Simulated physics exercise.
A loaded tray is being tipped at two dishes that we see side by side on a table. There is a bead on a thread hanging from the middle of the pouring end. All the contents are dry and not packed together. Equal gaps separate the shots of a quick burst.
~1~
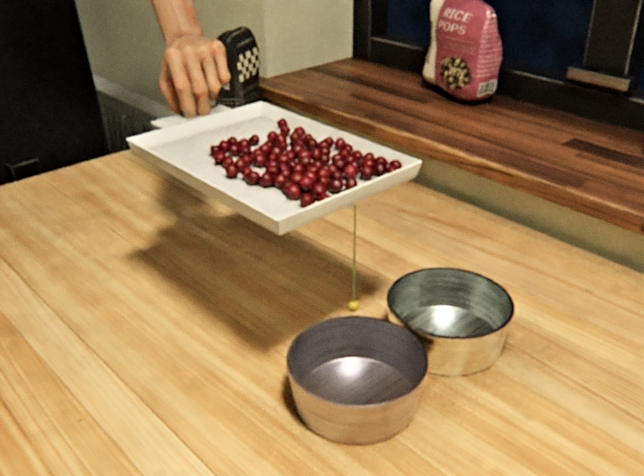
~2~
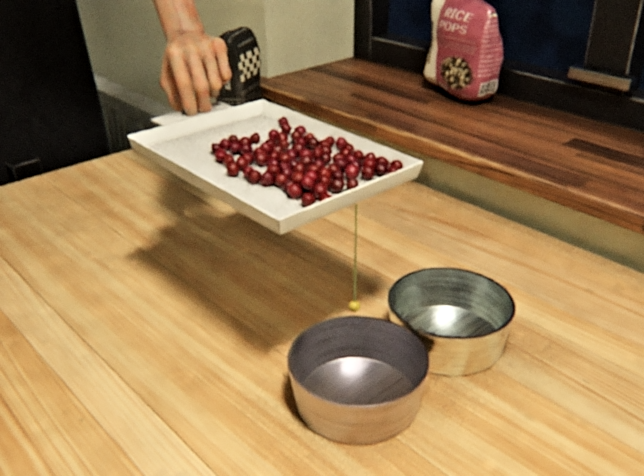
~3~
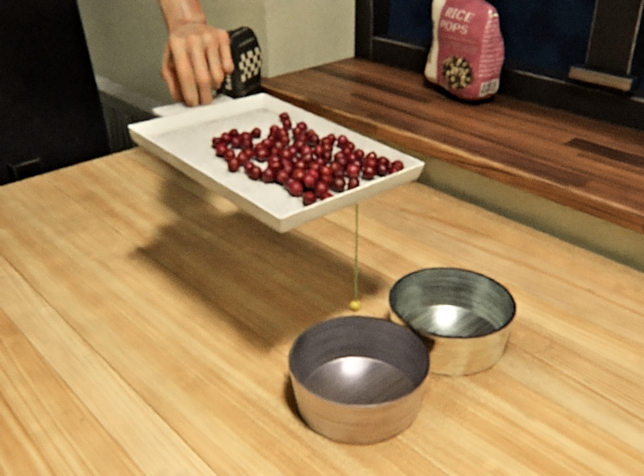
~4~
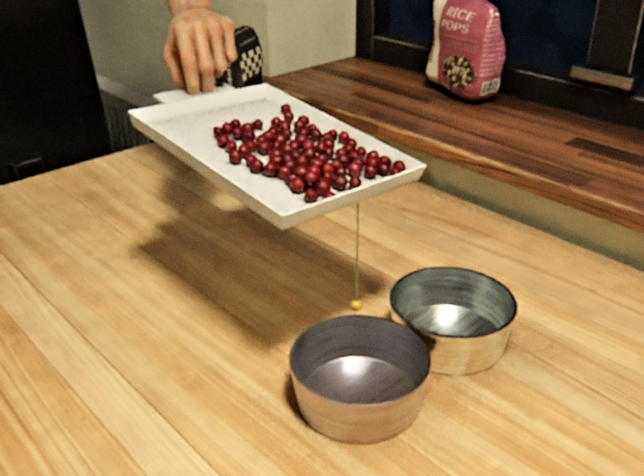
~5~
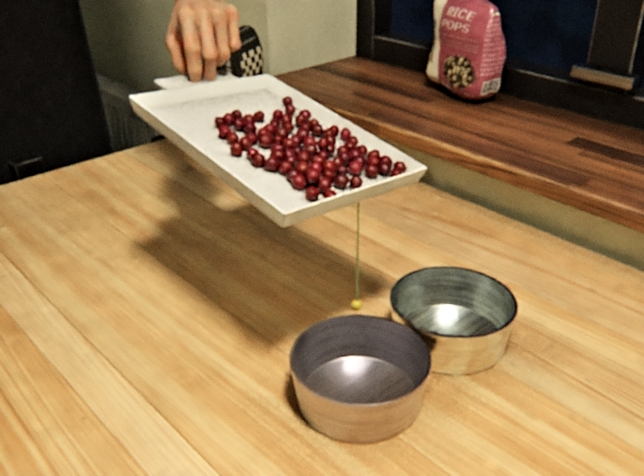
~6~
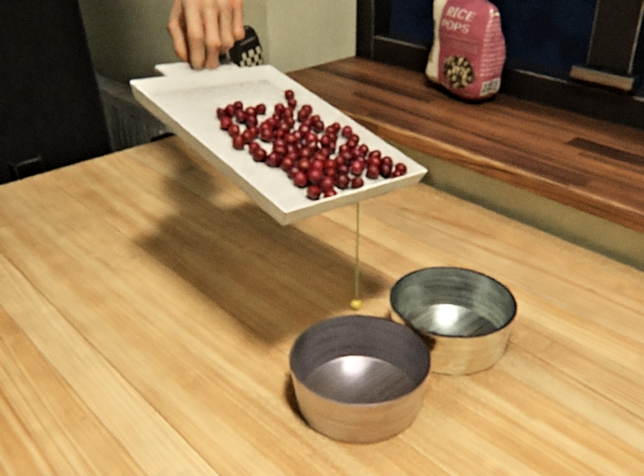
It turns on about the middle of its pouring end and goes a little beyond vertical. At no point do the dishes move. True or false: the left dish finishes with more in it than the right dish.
False; the right dish has more.
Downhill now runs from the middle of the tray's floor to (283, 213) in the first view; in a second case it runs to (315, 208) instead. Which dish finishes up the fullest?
Try 1: The left-side dish; try 2: The left-side dish.
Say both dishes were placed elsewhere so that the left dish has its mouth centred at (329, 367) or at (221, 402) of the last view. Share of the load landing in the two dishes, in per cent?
Around 90 then around 0 per cent.
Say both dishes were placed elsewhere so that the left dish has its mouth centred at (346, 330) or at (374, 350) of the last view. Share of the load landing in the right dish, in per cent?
I'd say about 70 percent, followed by about 70 percent.
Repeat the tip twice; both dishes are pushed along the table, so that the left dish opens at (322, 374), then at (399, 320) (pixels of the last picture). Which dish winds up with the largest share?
Results - the dish on the right side first, the dish on the left side second.
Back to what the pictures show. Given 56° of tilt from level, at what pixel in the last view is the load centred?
Roughly at (362, 136).
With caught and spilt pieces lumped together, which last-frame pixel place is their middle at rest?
Roughly at pixel (449, 334).
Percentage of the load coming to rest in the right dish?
Around 80 percent.
Just after the last frame, tray tipped steeply; every one on the tray.
A moment on, tray tipped right over; every one on the tray.
Further on, tray tipped past a quarter turn; about a tenth in the left dish; the larger part in the right dish; about a tenth outside both.
When it is over, tray tipped past a quarter turn; about a tenth in the left dish; the larger part in the right dish; about a tenth outside both.
